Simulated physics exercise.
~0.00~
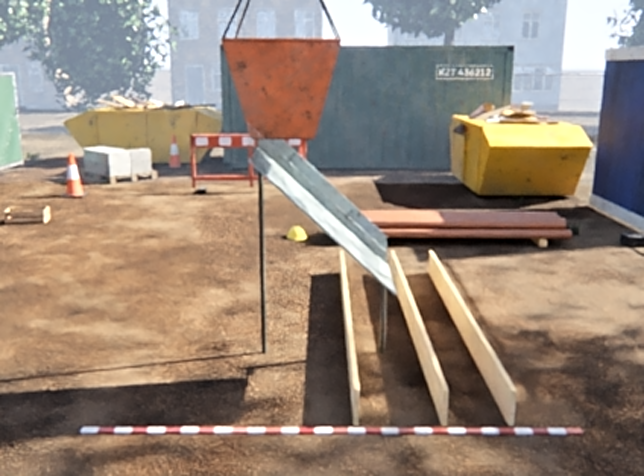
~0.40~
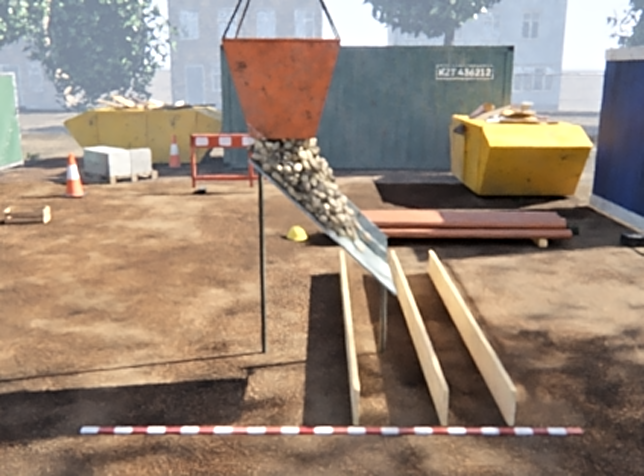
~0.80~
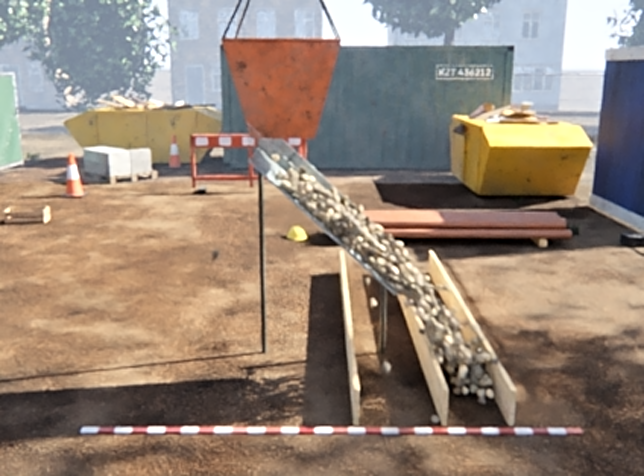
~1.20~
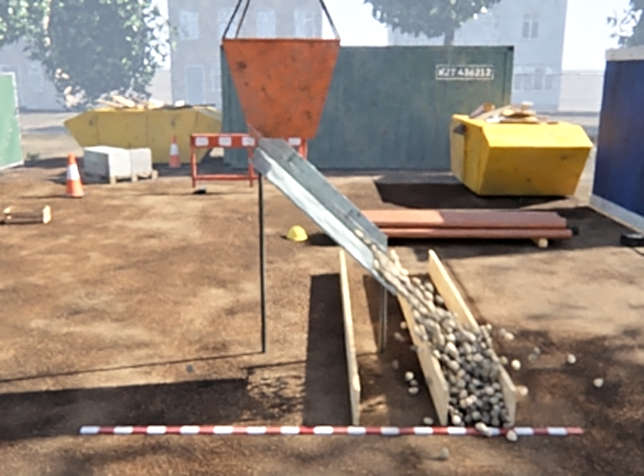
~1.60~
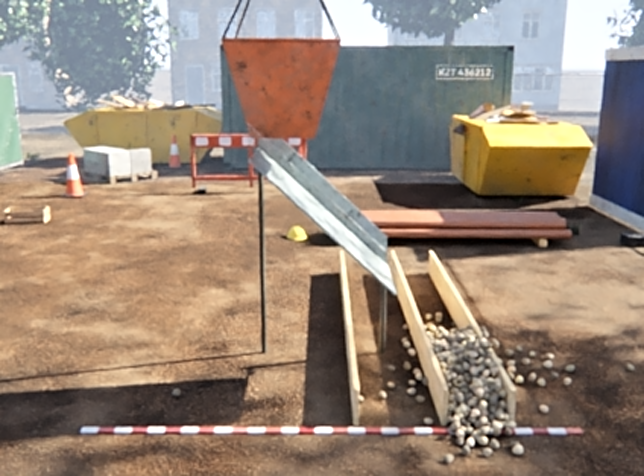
A heap of smooth stones dropped from an orange hopper and slid down a sloping metal chute toward the wooden boards, where most piled up in the right bay, with some spilling out the front and a few scattering to the sides.
